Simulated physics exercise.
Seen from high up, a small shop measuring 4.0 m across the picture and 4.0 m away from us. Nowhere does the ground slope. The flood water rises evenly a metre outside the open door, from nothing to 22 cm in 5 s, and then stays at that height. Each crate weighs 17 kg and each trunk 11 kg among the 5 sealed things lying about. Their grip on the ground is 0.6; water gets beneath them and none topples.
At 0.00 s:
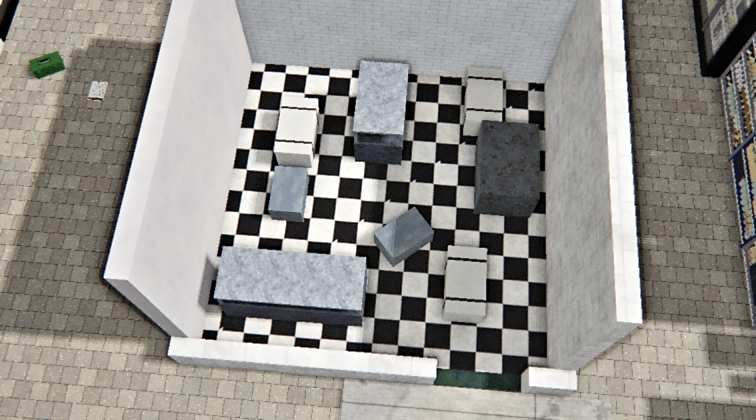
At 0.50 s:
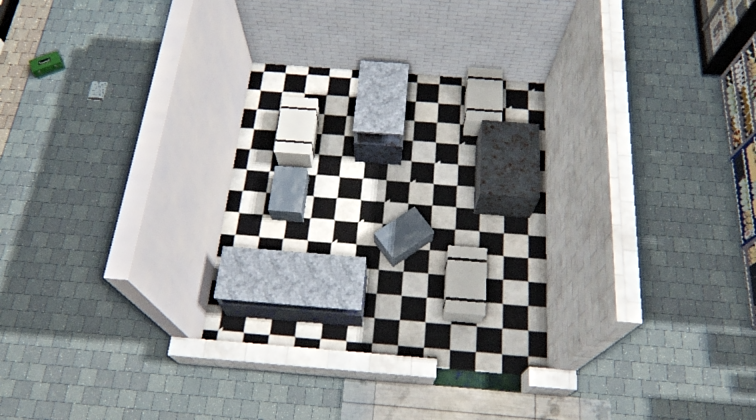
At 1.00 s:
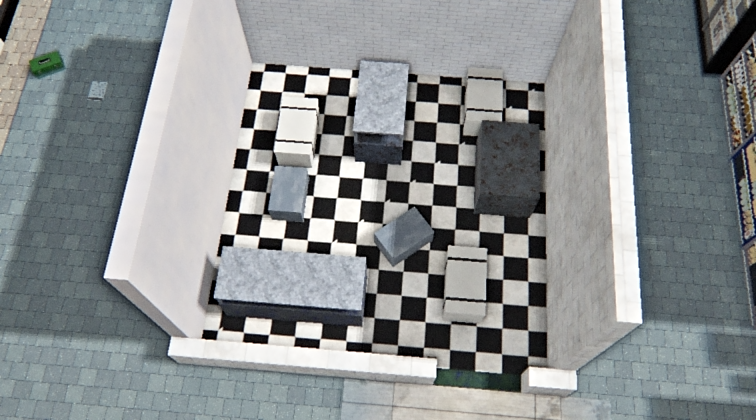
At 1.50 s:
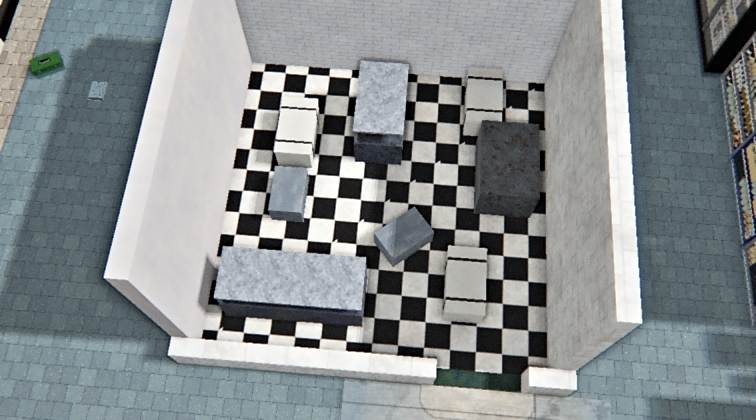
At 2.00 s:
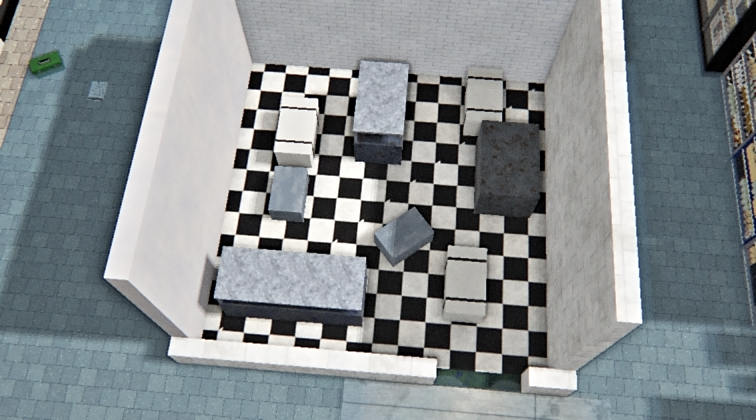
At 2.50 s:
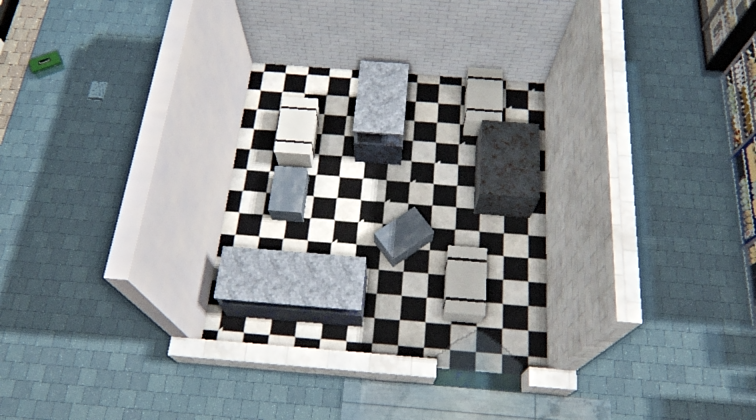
A small shop with a black-and-white checkered floor and pale walls is seen from high above, its doorway at the lower right. Grey and white blocks stand around the room, with a dark block at the right and a small green object outside at the upper left. The brown paving outside turns blue-grey under spreading water, which then just reaches the doorway, while the blocks and camera stay still.
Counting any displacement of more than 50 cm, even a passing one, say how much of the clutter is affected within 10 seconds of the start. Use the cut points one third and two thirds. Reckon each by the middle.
It falls from one third to two thirds.
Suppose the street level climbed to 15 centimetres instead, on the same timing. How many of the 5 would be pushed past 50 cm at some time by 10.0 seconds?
Result: 1.
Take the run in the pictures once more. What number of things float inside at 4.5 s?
The count is 0.
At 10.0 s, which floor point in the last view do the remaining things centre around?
Somewhere near (362, 157).
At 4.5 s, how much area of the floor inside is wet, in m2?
Near 4.0 m2 in all.
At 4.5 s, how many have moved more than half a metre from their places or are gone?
Count: 0.
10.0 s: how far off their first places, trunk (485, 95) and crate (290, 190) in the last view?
In turn: 20 cm, 10 cm.
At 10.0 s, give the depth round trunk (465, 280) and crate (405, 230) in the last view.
Around 10 cm and 7 cm.
After 3.5 s 0 of 5 are over 50 cm from their spots; 0 afloat.
After 4.5 s 0 of 5 are over 50 cm from their spots; 0 afloat.
After 7.0 s 1 of 5 are over 50 cm from their spots; 0 afloat.
After 10.0 s 2 of 5 are over 50 cm from their spots, and 2 have been at some point; 3 afloat.
